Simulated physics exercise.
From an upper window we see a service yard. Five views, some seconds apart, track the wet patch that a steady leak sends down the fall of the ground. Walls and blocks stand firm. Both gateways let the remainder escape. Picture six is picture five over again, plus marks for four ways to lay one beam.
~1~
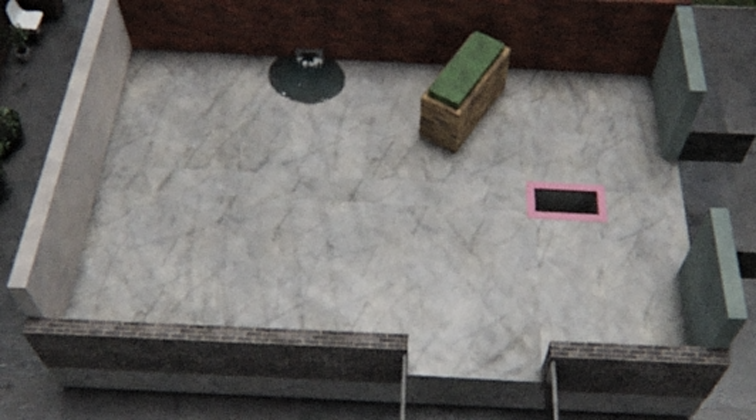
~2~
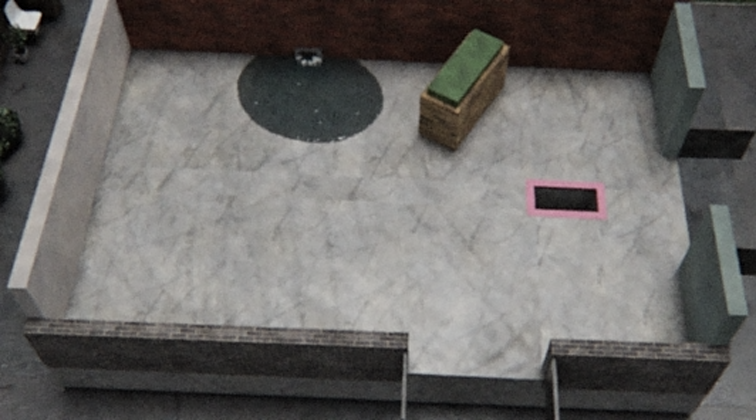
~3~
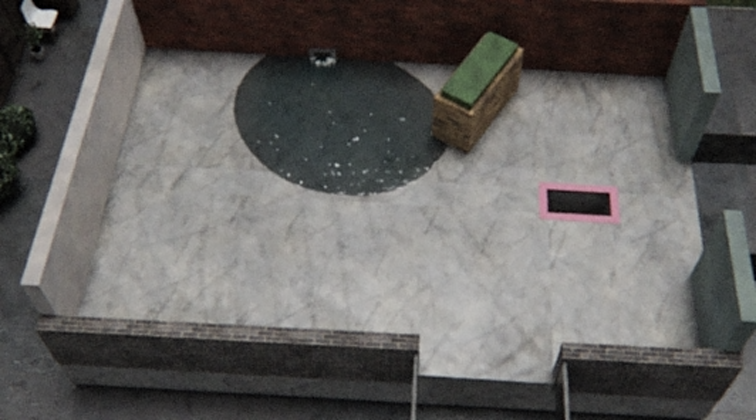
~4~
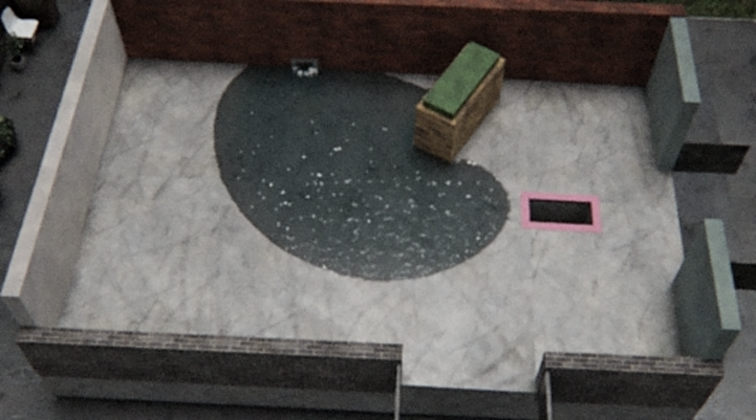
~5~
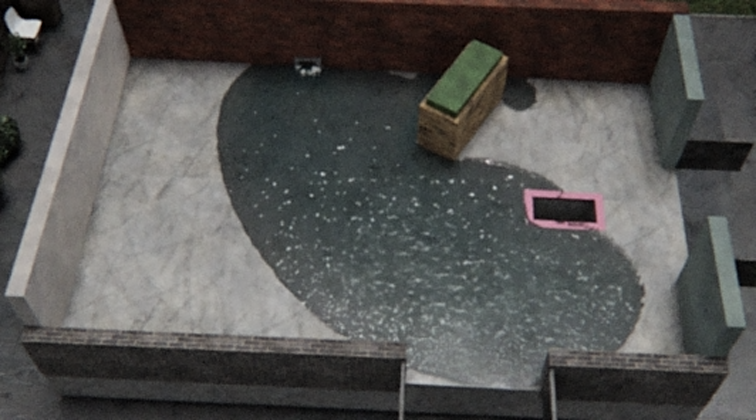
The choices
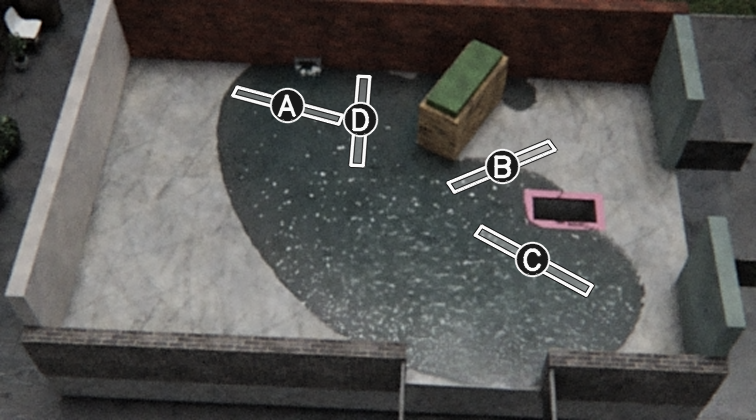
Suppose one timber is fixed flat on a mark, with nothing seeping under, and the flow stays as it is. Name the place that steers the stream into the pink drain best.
C is best.
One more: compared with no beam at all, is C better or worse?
It is better.
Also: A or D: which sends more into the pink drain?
That is position A.
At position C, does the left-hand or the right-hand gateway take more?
More leaves on the right.
On the marked copy, A from (234, 91) to (340, 119); B from (451, 187) to (551, 145); C from (478, 230) to (589, 290); D from (357, 165) to (364, 76).
With A, about 5 % of the stream runs into the pink drain, about 93 % out by the gates.
With B, about 3 % of the stream runs into the pink drain, about 96 % out by the gates.
With C, about 13 % of the stream runs into the pink drain, about 86 % out by the gates.
With D, next to none of the stream runs into the pink drain, about 97 % out by the gates.
